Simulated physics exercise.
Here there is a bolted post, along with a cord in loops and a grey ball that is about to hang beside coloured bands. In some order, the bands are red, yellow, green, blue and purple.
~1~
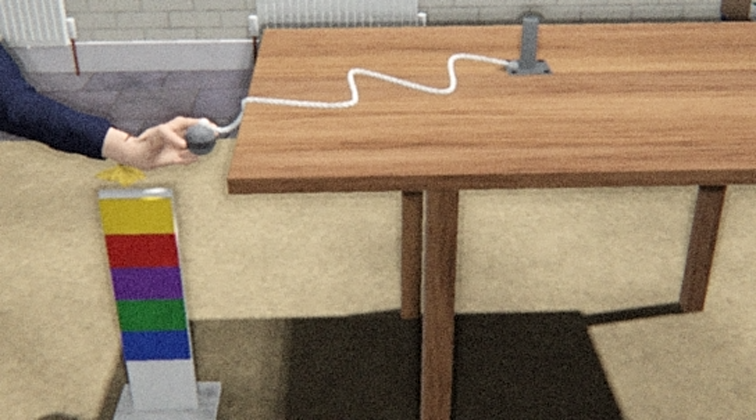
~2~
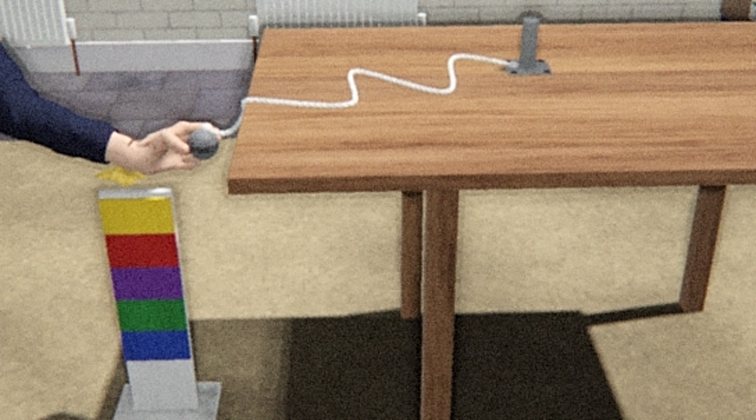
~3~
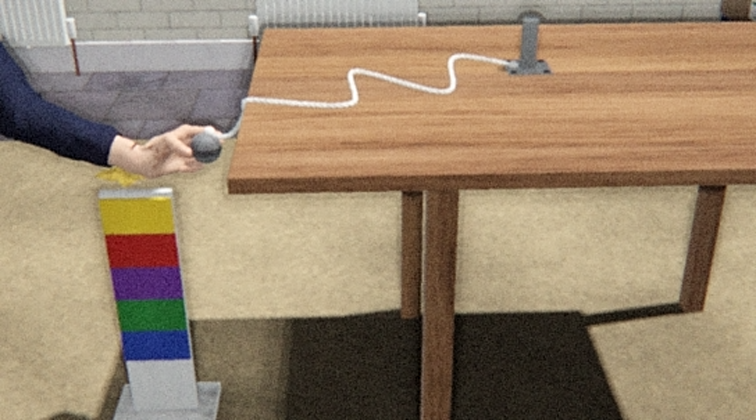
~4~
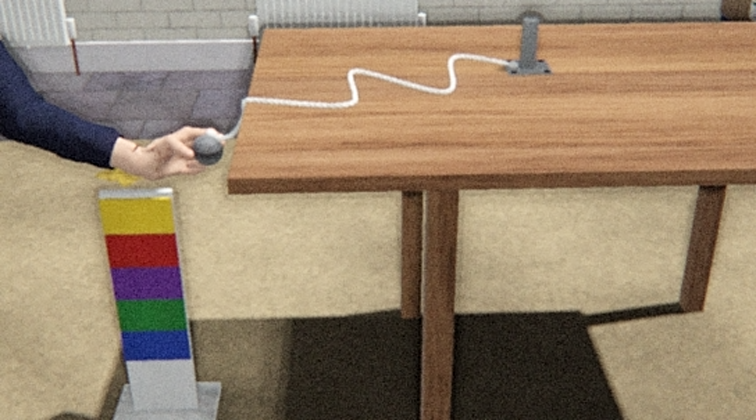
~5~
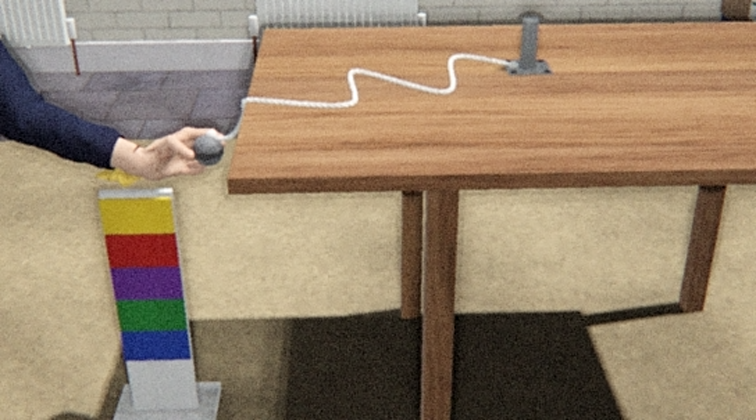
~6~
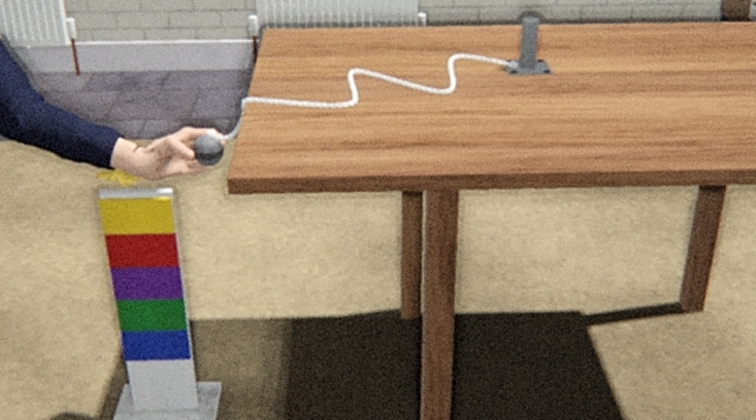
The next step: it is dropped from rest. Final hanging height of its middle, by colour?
Blue band.
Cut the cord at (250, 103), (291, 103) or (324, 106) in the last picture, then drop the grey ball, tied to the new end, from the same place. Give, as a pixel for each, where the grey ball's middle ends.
(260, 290), (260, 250), (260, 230).
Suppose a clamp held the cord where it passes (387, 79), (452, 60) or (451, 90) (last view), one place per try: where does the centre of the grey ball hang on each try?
In order: (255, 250), then (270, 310), then (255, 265).
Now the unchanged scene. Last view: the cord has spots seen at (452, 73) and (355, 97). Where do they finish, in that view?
In that view they sit near (403, 76) and near (255, 167).
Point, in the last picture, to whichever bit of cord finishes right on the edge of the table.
Near pixel (365, 73).
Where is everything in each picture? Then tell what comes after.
The first frame shows grey ball (200, 140); yellow (137, 217); red (142, 252); purple (147, 285); green (151, 316); blue (156, 347).
The second frame shows grey ball (203, 144); cord through (474, 58) (453, 82) (390, 80) (354, 90) (292, 104).
The third frame shows grey ball (206, 148).
The fourth frame shows grey ball (208, 150); cord through (474, 58) (453, 82) (390, 80) (354, 90) (292, 104).
The fifth frame shows grey ball (208, 150).
The sixth frame shows grey ball (208, 150); cord through (474, 58) (453, 82) (390, 80) (354, 90) (292, 104).
Soon after, ball near (263, 324); level with blue.
Then, ball near (272, 324); level with blue.
At rest, ball near (270, 330); level with blue. The cord holds its middle at blue.
